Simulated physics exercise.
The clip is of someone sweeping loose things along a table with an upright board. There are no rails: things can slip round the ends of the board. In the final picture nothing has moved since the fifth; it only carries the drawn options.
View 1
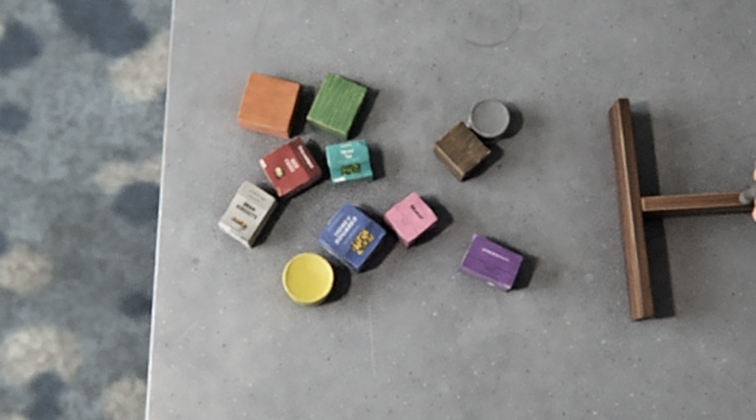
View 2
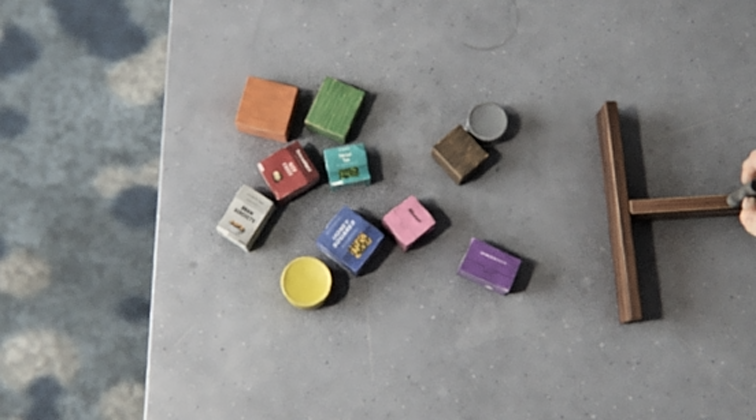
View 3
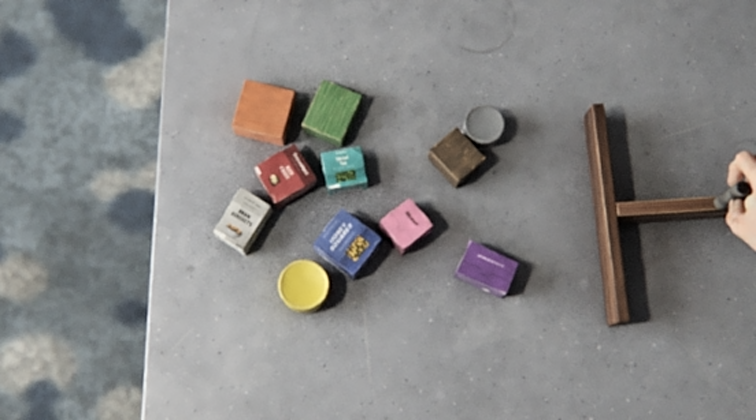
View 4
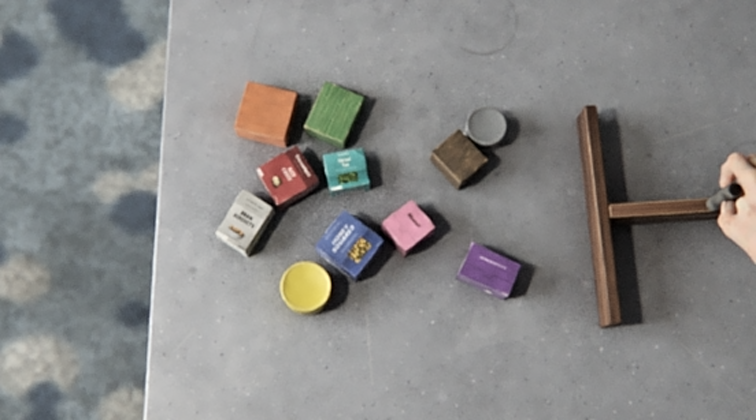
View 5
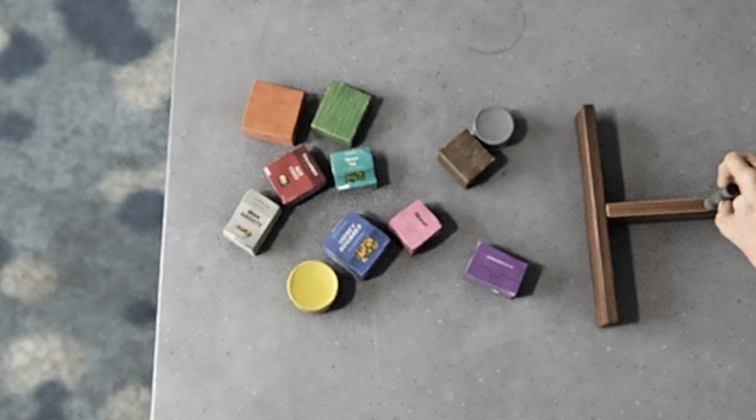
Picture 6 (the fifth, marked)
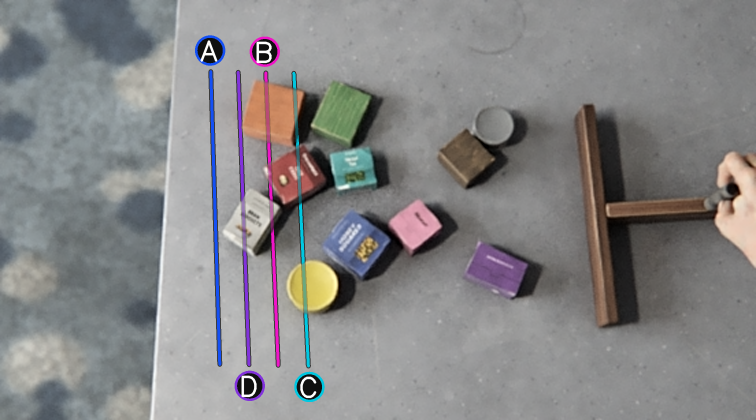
A wooden board held by a hand slides slightly left toward scattered colourful blocks and packets.
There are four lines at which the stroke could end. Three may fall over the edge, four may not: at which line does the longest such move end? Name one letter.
Stop at D.
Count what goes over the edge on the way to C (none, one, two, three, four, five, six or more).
The count is none.
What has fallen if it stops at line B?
It is the red packet.
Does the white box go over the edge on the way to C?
No.
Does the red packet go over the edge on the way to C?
By then, no.
On the marked copy, A at (215, 214); B at (272, 215); C at (301, 215); D at (243, 214).
Following D. Soon after the start, board (473, 208); purple packet (441, 283); grey tin (437, 126).
Later, board (344, 206); orange block (226, 98); red packet (226, 168).
In the end, board (245, 204); red packet over the edge; white box over the edge; two fallen.
As for the rest, A drops five; B is within the limit but short; C is within the limit but short.
